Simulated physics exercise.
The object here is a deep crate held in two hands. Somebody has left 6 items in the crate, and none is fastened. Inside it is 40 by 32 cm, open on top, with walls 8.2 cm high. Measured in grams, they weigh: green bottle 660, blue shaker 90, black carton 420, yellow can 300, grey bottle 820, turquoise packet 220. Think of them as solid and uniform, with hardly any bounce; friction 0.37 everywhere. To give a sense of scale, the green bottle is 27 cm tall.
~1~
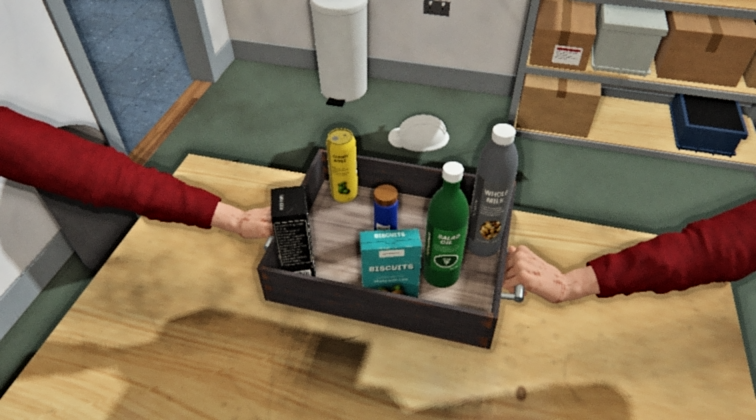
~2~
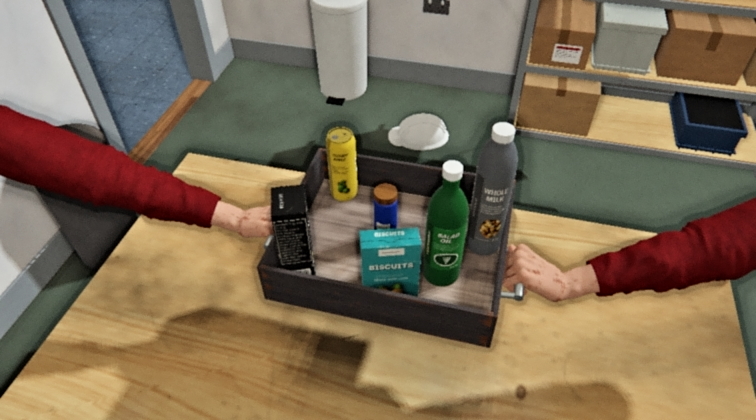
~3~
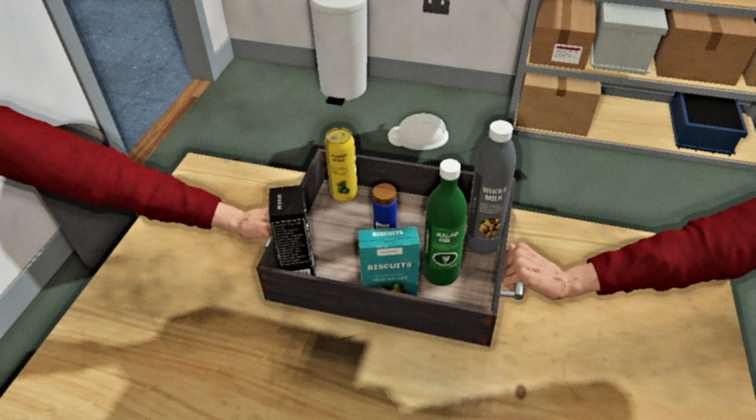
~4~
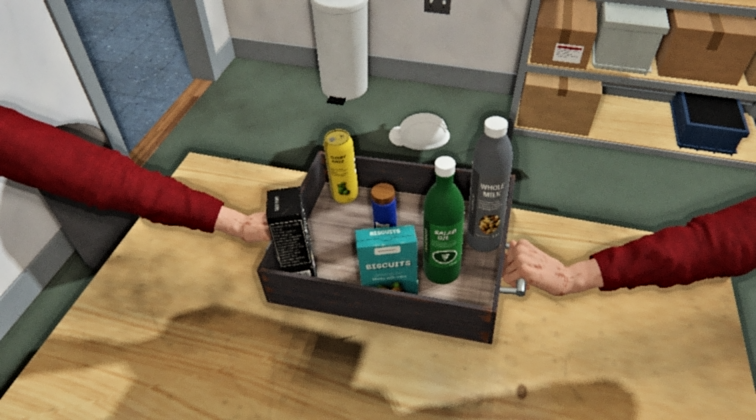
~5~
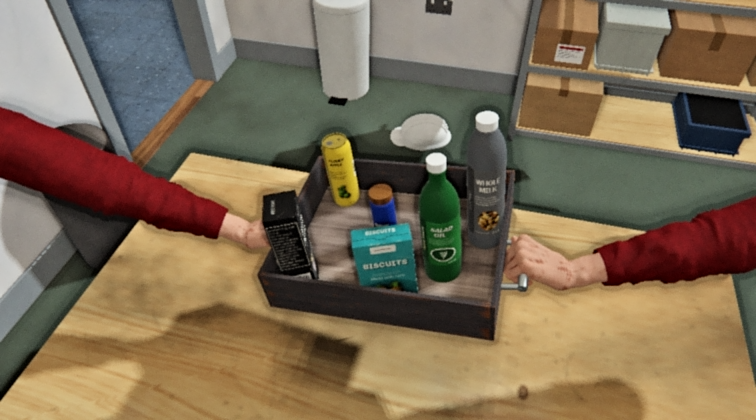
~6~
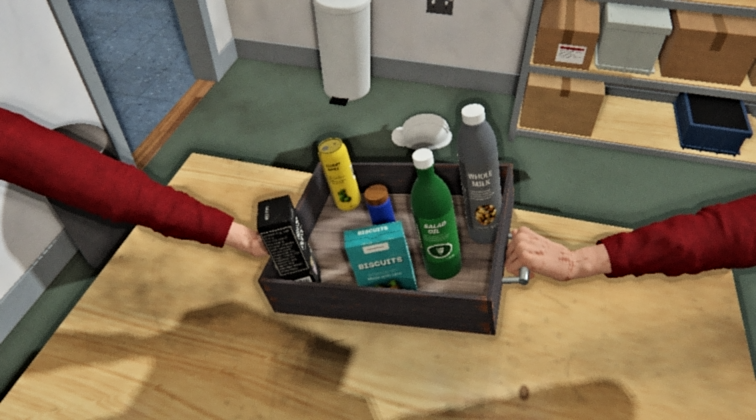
A crate of groceries starts level, then tilts down to the left between two hands.
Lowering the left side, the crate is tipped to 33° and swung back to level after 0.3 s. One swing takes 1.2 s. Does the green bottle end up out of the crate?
No, it stays in the crate.
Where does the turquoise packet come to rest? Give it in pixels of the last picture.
It ends up near (330, 264).
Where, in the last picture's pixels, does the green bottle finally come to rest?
Near (339, 232).
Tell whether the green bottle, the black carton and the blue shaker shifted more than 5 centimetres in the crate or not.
Note: Green bottle departs its position. Black carton is left in place. Blue shaker departs its position.
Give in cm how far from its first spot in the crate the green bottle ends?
I'd put it at about 21 centimetres.
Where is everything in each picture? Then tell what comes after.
The first picture shows crate level; green bottle (447, 226); blue shaker (386, 217).
The second picture shows crate level; yellow can (342, 166); grey bottle (492, 192).
The third picture shows crate at 1°, left side down; turquoise packet (389, 269); blue shaker (385, 216).
The fourth picture shows crate at 3°, left side down; black carton (293, 243); yellow can (341, 168).
The fifth picture shows crate at 7°, left side down; grey bottle (486, 183); turquoise packet (387, 268).
The sixth picture shows crate at 11°, left side down; green bottle (434, 216); blue shaker (382, 217).
Then, 0.40 s on from there, crate at 29°, left side down; green bottle 24° off its base near (378, 210); grey bottle 27° off its base; blue shaker 29° off its base.
Then, 0.50 s on from there, crate at 31°, left side down; green bottle 59° off its base near (349, 233); grey bottle 63° off its base; blue shaker on its side.
Then, 0.60 s on from there, crate at 33°, left side down; green bottle 72° off its base near (330, 249); grey bottle on its side; blue shaker on its side.
Then, 1.40 s on from there, crate at 26°, left side down; green bottle 73° off its base near (330, 248); grey bottle on its side; blue shaker on its side.
In the end, toppled in the crate, green bottle, blue shaker and grey bottle; not toppled but over 5 cm from the start, turquoise packet; the other 2 under 5 cm from the start. In the last view, green bottle near (339, 232).
